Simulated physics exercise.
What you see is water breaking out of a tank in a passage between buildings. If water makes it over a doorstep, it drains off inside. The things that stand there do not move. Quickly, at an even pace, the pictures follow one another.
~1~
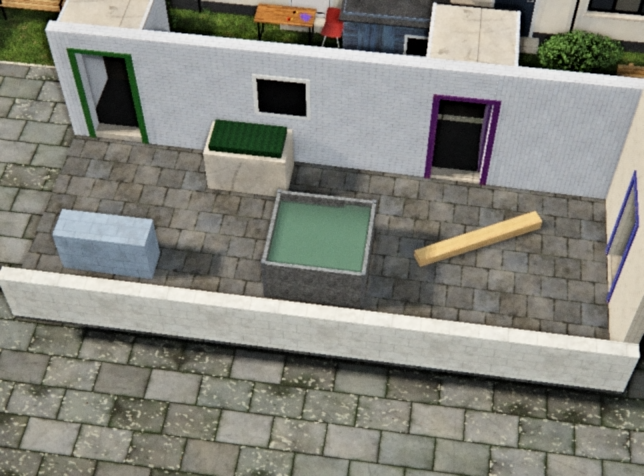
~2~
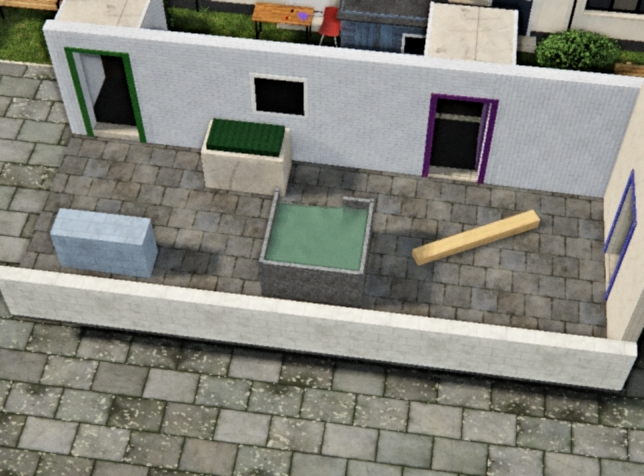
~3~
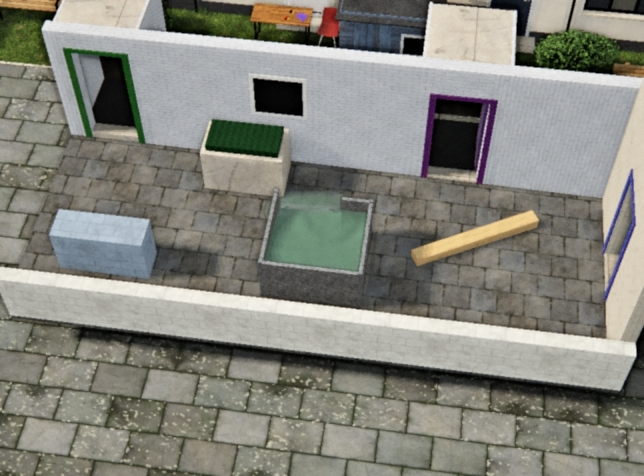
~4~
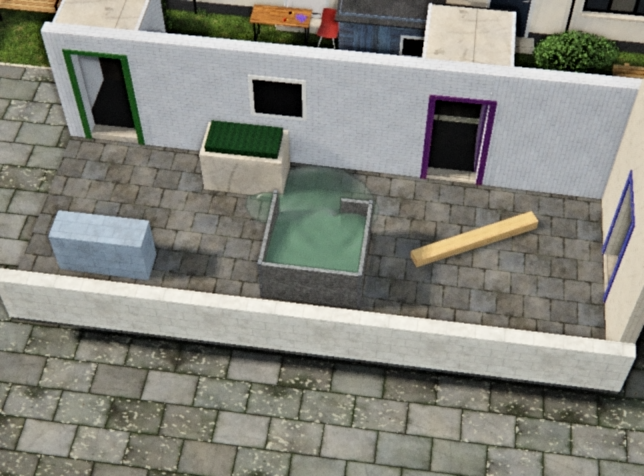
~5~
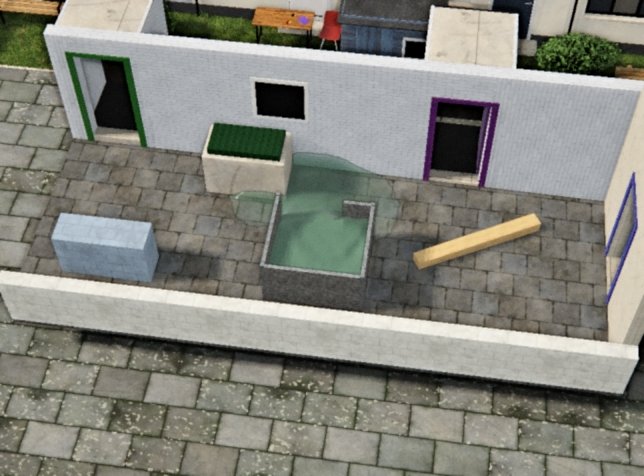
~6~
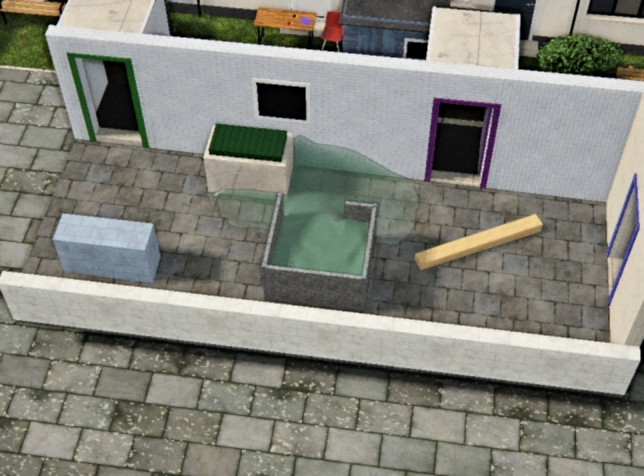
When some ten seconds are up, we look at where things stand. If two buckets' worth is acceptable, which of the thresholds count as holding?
The blue door does not count, the green door counts as holding, the purple door does not count.
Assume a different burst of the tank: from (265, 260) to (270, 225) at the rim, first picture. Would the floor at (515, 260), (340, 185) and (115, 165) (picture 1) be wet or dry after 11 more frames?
The three spots, in order, are spared, spared and inundated.
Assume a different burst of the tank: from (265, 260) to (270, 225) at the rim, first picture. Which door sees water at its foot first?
The green door, I reckon.
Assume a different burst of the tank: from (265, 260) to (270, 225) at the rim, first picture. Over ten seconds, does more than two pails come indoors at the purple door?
Taking them in turn, purple falls short.
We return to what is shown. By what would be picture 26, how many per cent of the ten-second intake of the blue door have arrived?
Near 0 in a hundred.
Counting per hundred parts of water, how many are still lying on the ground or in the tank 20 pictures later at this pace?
I reckon around 96 in a hundred.
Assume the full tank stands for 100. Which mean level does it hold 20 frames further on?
About 20 per cent.
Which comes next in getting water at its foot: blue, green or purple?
From the pictures, my answer is the one in purple.
A moment on, water covers 20 % of the floor; the blue door not reached, the green door not reached, the purple door wet at the sill, nothing in.
Next, water covers 45 % of the floor; the blue door not reached, the green door wet at the sill, nothing in, the purple door under two buckets in.
Then, water covers 60 % of the floor; the blue door under two buckets in, the green door wet at the sill, nothing in, the purple door under two buckets in.
Later, water covers 80 % of the floor; the blue door over two buckets in, the green door wet at the sill, nothing in, the purple door over two buckets in.
In the end, water covers 80 % of the floor; the blue door over two buckets in, the green door wet at the sill, nothing in, the purple door over two buckets in.
